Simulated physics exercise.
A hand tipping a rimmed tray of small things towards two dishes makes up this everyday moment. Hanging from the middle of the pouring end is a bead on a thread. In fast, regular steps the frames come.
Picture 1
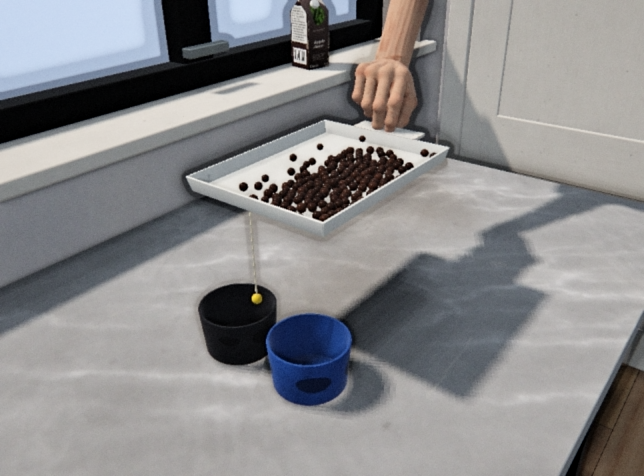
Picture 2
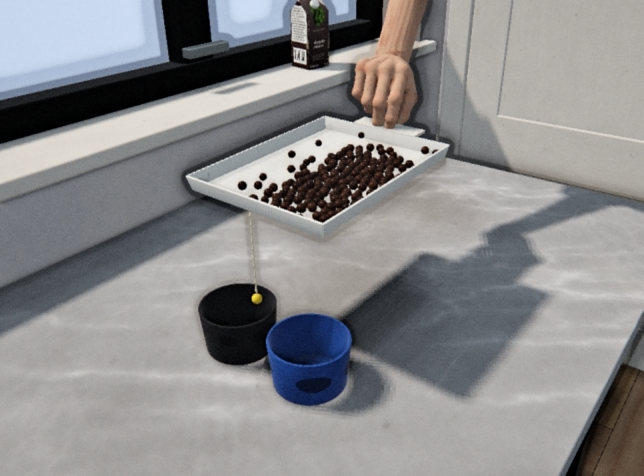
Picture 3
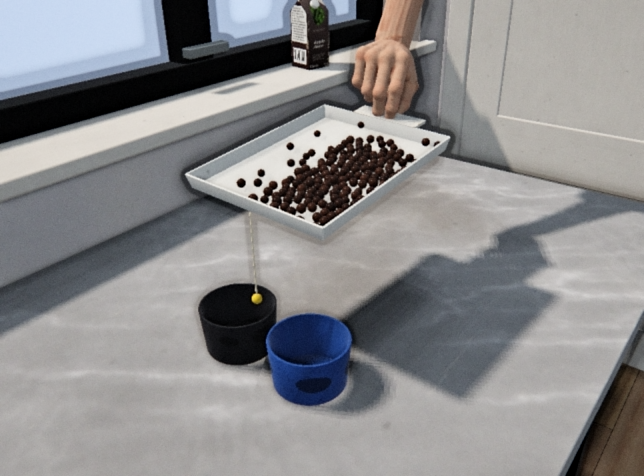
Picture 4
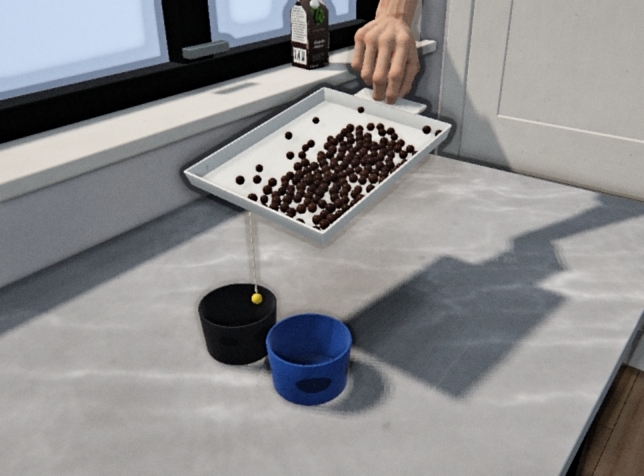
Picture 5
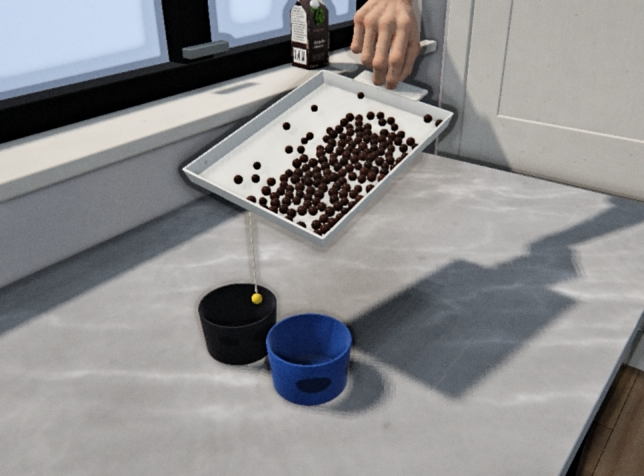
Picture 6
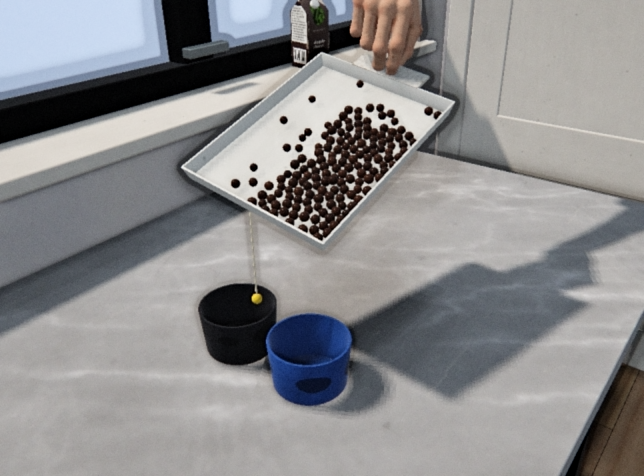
On a pale marbled counter beside a black-framed window, the fixed view looks down from above at an angle. A hand holds a white rimmed tray of dark brown balls above a black dish on the left and a blue dish on the right, with a yellow bead hanging on a thread. The hand raises the tray's far side, steepening its slant, and the balls shift slightly towards the near edge.
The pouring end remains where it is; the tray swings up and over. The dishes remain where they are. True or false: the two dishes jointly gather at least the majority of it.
True, they gather the majority.
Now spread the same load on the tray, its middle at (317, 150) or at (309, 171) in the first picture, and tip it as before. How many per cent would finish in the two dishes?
You'd get near 40 percent first and near 70 percent next.
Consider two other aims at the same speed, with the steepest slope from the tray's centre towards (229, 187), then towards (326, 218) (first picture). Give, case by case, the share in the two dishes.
Close to 10 percent first and close to 80 percent second.
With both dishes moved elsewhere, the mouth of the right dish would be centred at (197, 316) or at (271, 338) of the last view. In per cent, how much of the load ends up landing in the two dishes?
Trial 1 around 0 percent, trial 2 around 40 percent.
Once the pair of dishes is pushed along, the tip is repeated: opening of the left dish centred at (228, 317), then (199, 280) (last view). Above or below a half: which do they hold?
Try 1: A majority of it. Try 2: A minority of it.
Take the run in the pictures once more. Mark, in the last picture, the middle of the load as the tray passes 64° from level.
Roughly at (314, 202).
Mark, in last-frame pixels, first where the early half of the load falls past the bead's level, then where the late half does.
It passes near (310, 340) first and then near (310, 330).
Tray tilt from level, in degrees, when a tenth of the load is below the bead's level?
Around 75°, give or take.
Soon, tray tipped steeply; nearly all on the tray; a small part in the air.
A while on, tray tipped past a quarter turn; a small part on the tray; about half in the right dish; about a quarter outside both; a small part in the air.
Towards the end, tray tipped past a quarter turn; about two thirds in the right dish; a stray few in the left dish; about a third outside both.
Finally, tray tipped past a quarter turn; about two thirds in the right dish; a stray few in the left dish; about a third outside both.
